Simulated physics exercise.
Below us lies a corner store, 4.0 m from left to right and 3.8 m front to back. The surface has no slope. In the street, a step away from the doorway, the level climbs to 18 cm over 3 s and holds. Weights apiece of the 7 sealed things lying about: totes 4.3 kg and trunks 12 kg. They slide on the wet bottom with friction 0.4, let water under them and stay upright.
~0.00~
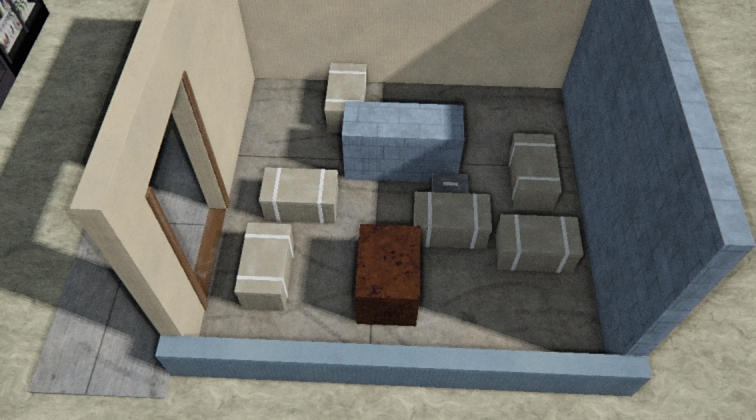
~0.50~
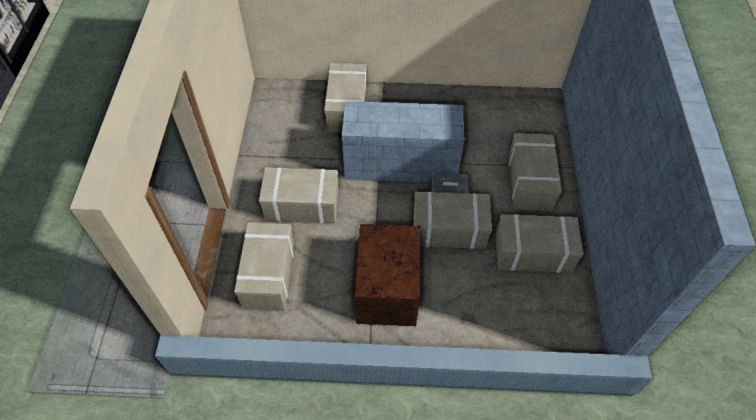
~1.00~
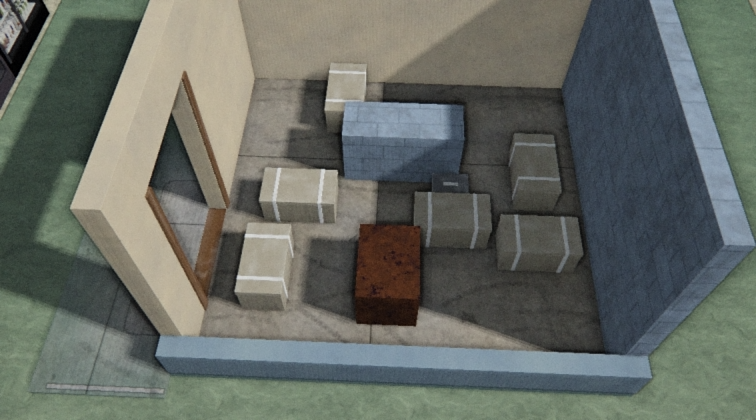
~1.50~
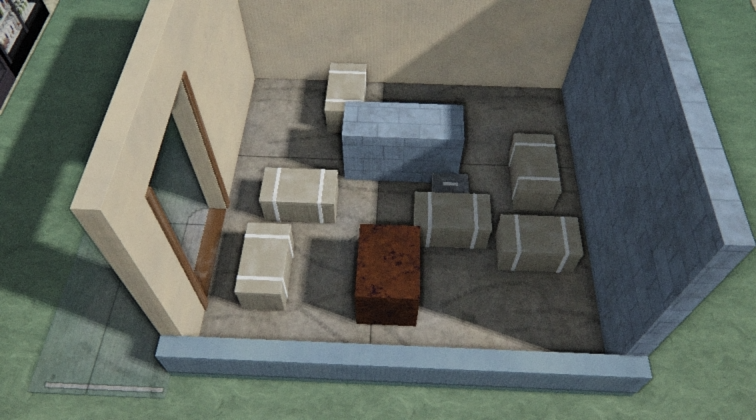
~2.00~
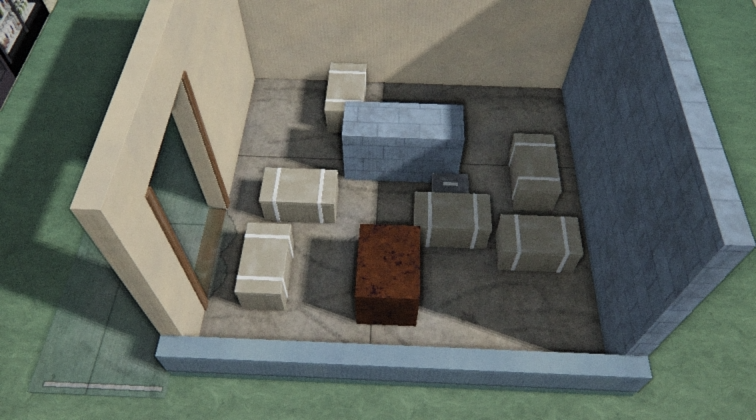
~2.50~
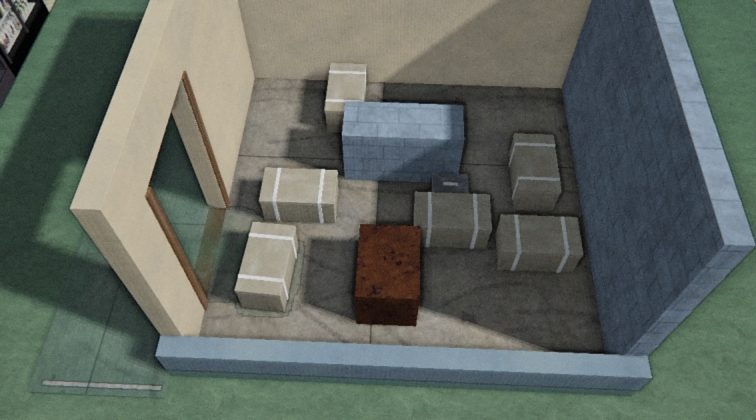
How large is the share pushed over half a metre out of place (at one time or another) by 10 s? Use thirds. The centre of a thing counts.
It is two thirds or more.
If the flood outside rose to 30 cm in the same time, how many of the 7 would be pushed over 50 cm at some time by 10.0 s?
Then 6.
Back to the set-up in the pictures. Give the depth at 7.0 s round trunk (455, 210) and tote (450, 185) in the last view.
Roughly 4 and 6 cm.
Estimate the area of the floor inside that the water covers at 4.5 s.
Roughly 5.5 m2.
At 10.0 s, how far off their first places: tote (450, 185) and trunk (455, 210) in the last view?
In turn: 120 cm, 100 cm.
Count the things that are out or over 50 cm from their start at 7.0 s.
By then 4.
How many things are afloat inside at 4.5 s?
At that moment 1.
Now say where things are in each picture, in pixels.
A trunk at (264, 257), on the bottom; a tote at (450, 184), on the bottom; 0.0 m2 under water; 0 of 7 have shifted, in the first picture.
A trunk at (264, 257), on the bottom; a tote at (450, 184), on the bottom; water covers 0.0 m2; 0 of 7 have shifted, in the second picture.
A trunk at (264, 257) rests on the ground; a tote at (450, 184), on the bottom; 0.0 m2 under water; 0 of 7 have shifted, in the third picture.
A trunk at (264, 257), on the bottom; a tote at (450, 184) rests on the ground; 0.0 m2 under water; 0 of 7 have shifted, in the fourth picture.
A trunk at (264, 257), on the bottom; a tote at (450, 184) rests on the ground; water covers 0.1 m2; 0 of 7 have shifted, in the fifth picture.
A trunk at (266, 257), on the bottom; a tote at (450, 184), on the bottom; 0.5 m2 under water; 0 of 7 have shifted, in the sixth picture.
After 3.5 s 1 of 7 are over 50 cm from their spots; 0 afloat.
After 4.5 s 2 of 7 are over 50 cm from their spots; 1 afloat.
After 7.0 s 4 of 7 are over 50 cm from their spots; 4 afloat.
After 10.0 s 6 of 7 are over 50 cm from their spots, and 6 have been at some point; 6 afloat.
